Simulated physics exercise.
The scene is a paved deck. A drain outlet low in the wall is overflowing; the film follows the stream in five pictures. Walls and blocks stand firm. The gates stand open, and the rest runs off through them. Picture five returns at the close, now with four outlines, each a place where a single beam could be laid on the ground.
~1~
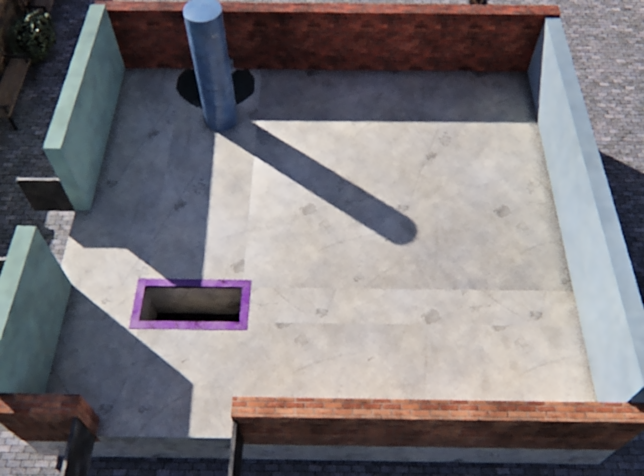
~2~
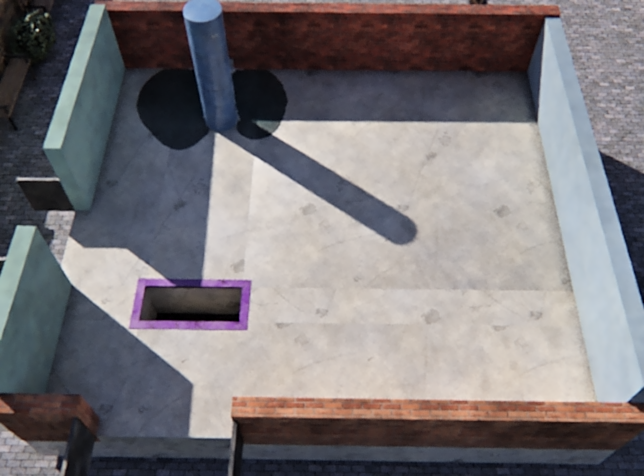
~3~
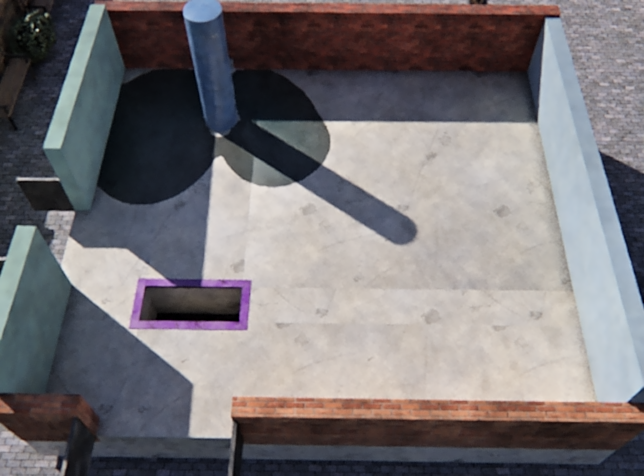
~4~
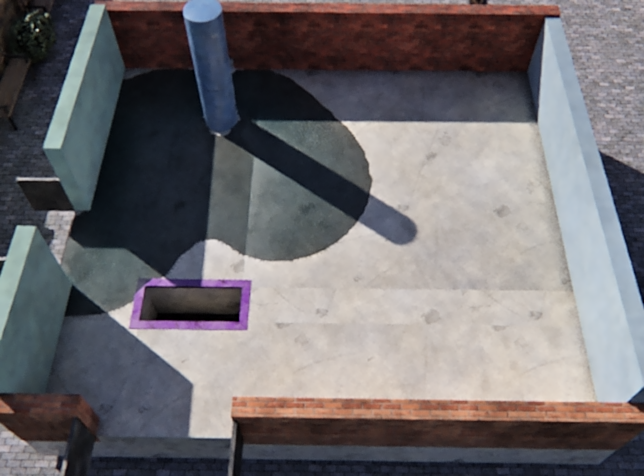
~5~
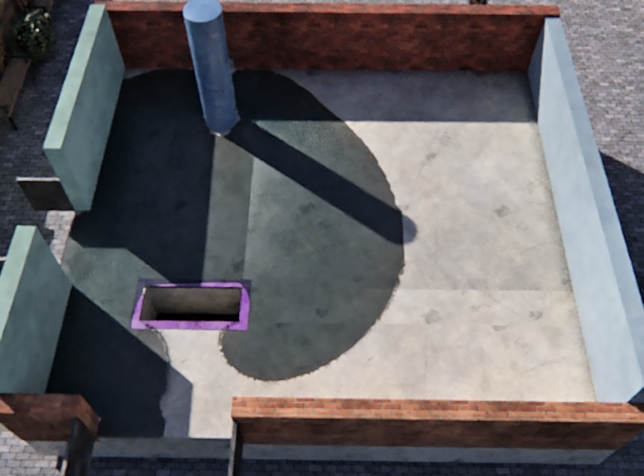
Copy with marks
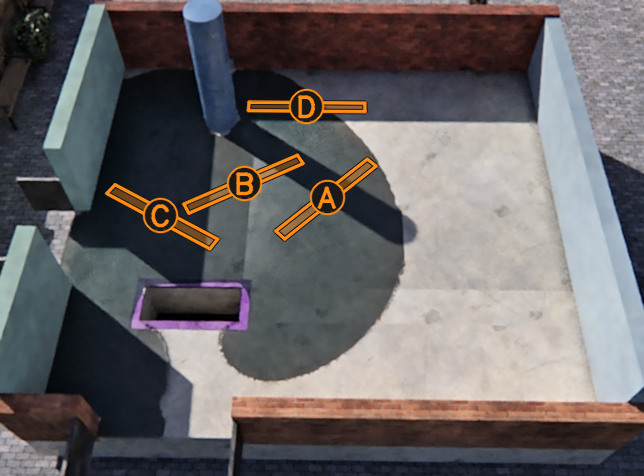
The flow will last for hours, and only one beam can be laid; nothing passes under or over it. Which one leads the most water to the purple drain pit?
A beats the others.
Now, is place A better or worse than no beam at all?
It is better.
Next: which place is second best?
D it is.
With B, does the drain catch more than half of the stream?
No, it does not.
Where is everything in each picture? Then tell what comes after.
Outfall at (218, 65); purple drain pit at (191, 304); open gate at (170, 419); open gate at (81, 246); water covers 2 % of the ground and shows as far out as (185, 97); purple drain pit still dry.
Water covers 7 % of the ground and shows as far out as (177, 141); purple drain pit still dry.
Water covers 17 % of the ground and shows as far out as (133, 197); purple drain pit still dry.
Water covers 32 % of the ground and shows as far out as (81, 303); purple drain pit still dry.
Water covers 47 % of the ground and shows as far out as (299, 371); purple drain pit taking water.
On the marked copy, A from (280, 234) to (371, 162); B from (186, 208) to (300, 159); C from (110, 189) to (213, 243); D from (248, 106) to (364, 107).
Choosing A, about 54 % of the stream runs into the purple drain pit, about 44 % out by the gates.
Choosing B, about 22 % of the stream runs into the purple drain pit, about 74 % out by the gates.
Choosing C, about 22 % of the stream runs into the purple drain pit, about 71 % out by the gates.
Choosing D, about 35 % of the stream runs into the purple drain pit, about 57 % out by the gates.
